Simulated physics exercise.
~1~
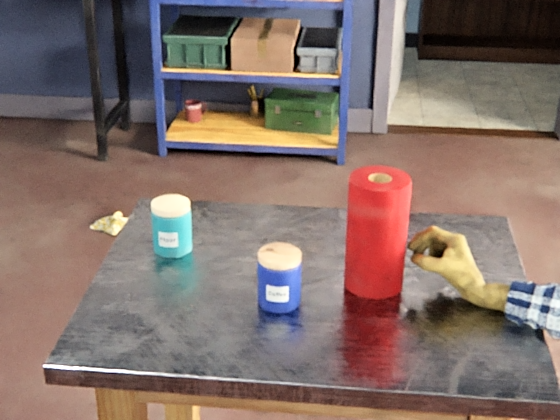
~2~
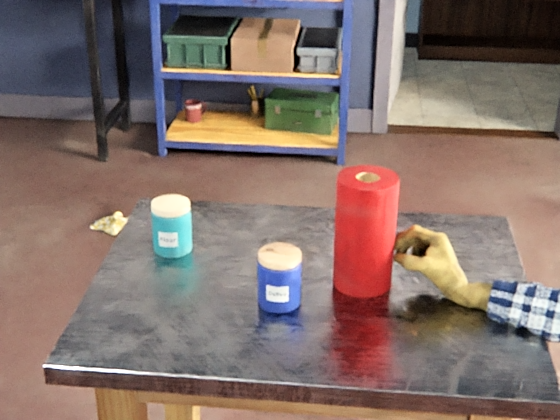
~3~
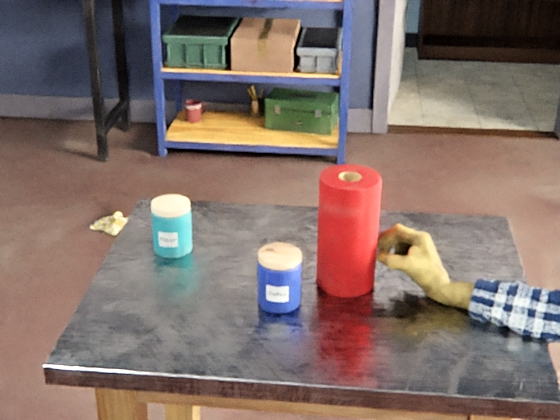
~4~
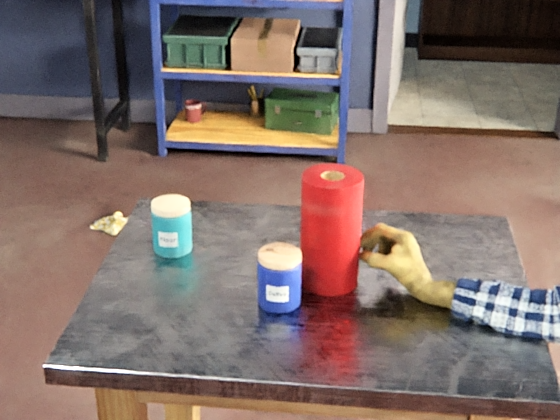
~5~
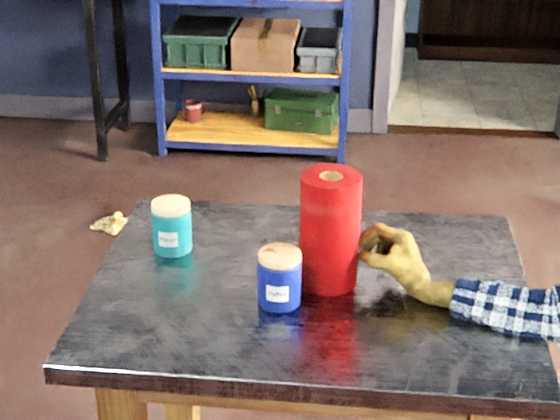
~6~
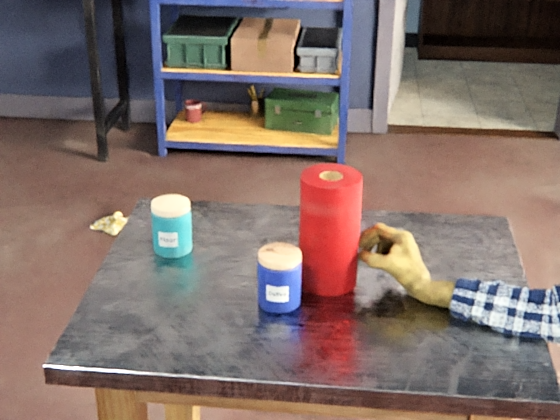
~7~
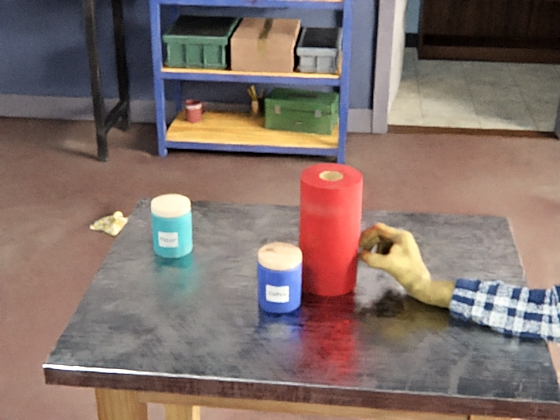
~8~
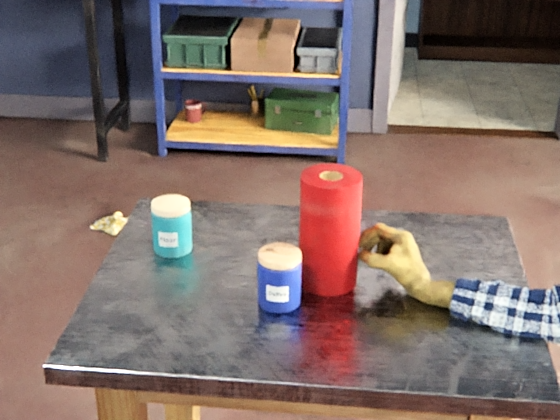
We see a hand in a checked sleeve slide an upright red roll a short way left across a dark table, toward a blue jar, then stop. The roll remains standing with the hand beside it, while the blue and turquoise jars stay in place.
